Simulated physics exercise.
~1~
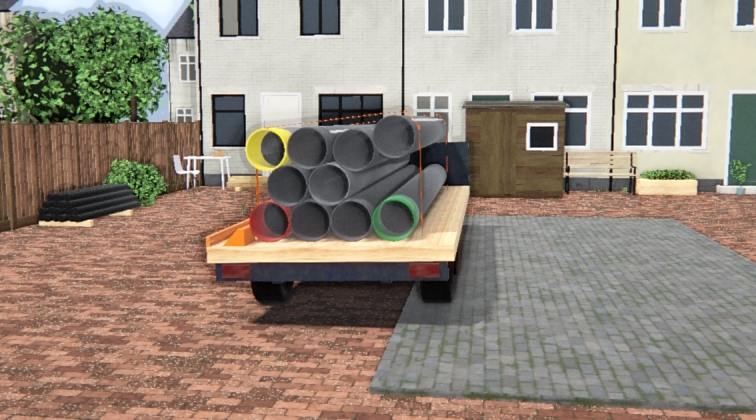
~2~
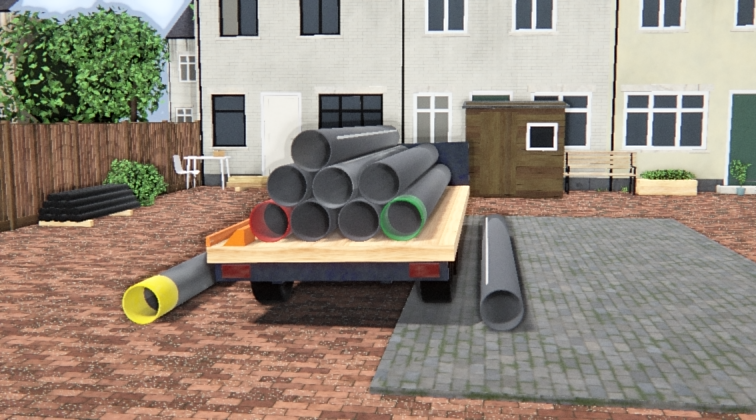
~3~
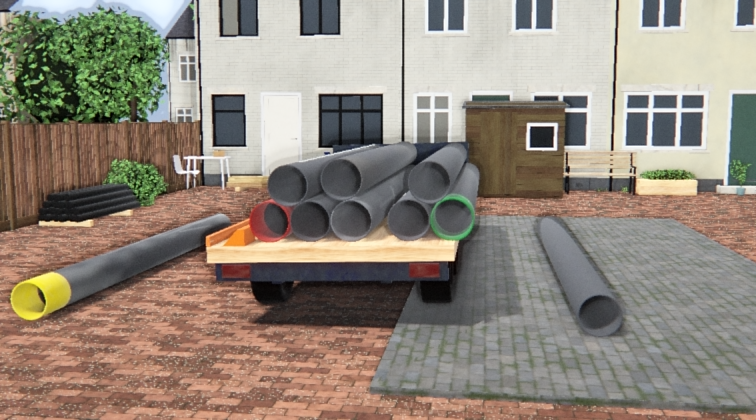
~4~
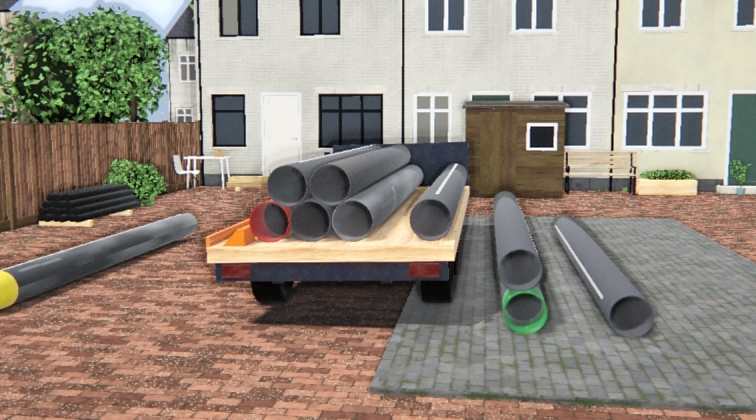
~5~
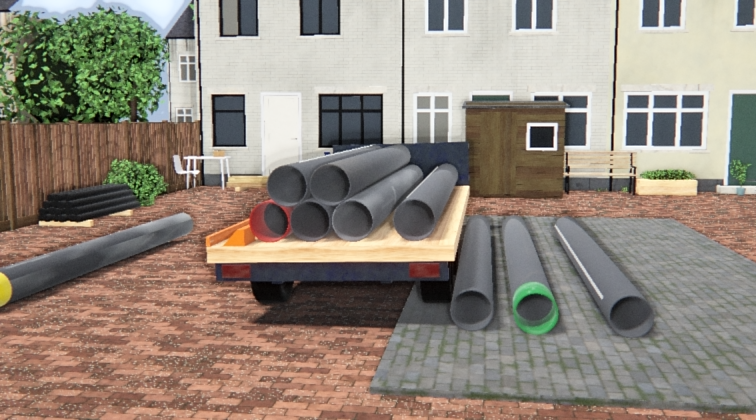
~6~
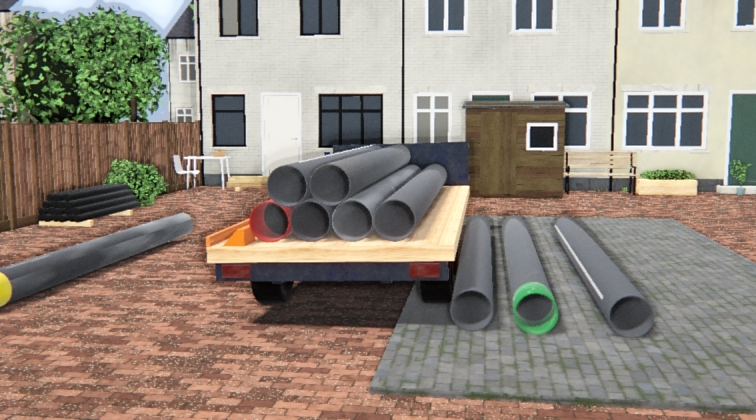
Grey pipes spilling off a parked trailer, yellow-ended one rolling left, green-ended one dropping right, red-ended one staying aboard.
